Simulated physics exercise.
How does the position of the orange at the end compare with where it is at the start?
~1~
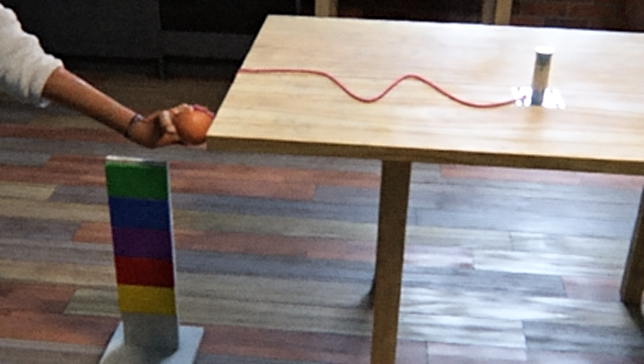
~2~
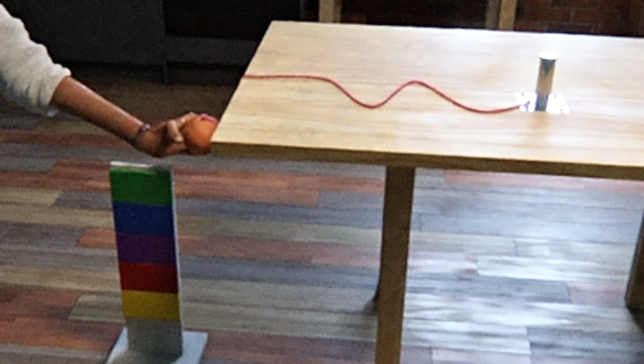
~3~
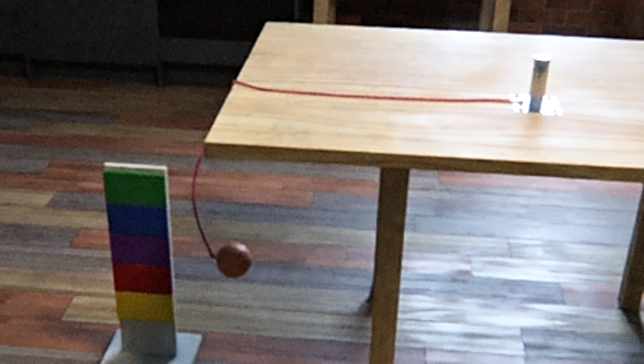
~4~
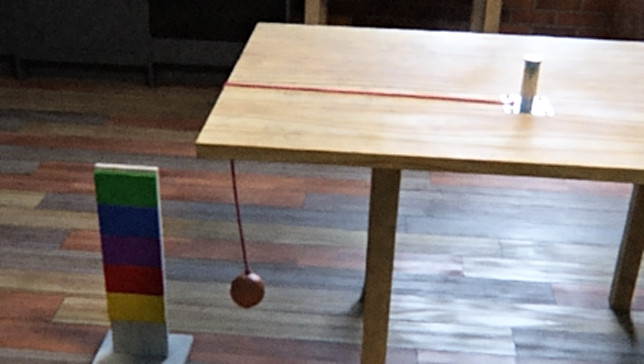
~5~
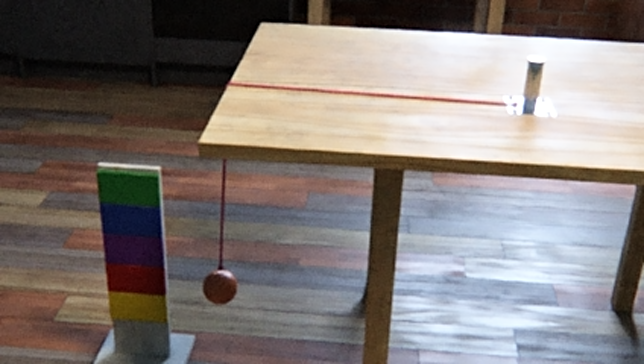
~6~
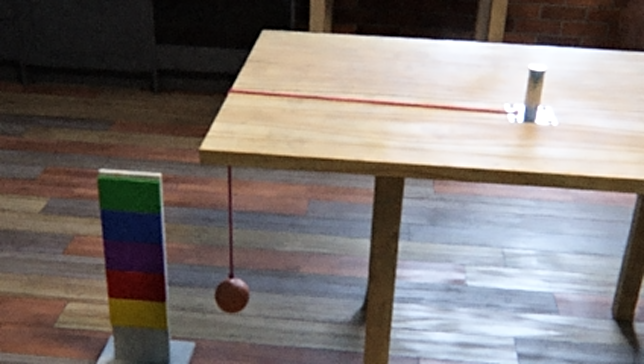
At the start the orange is held in a hand at the edge of the tabletop. By the end it hangs well below the tabletop on the red lace, a little further right and level with the red band.
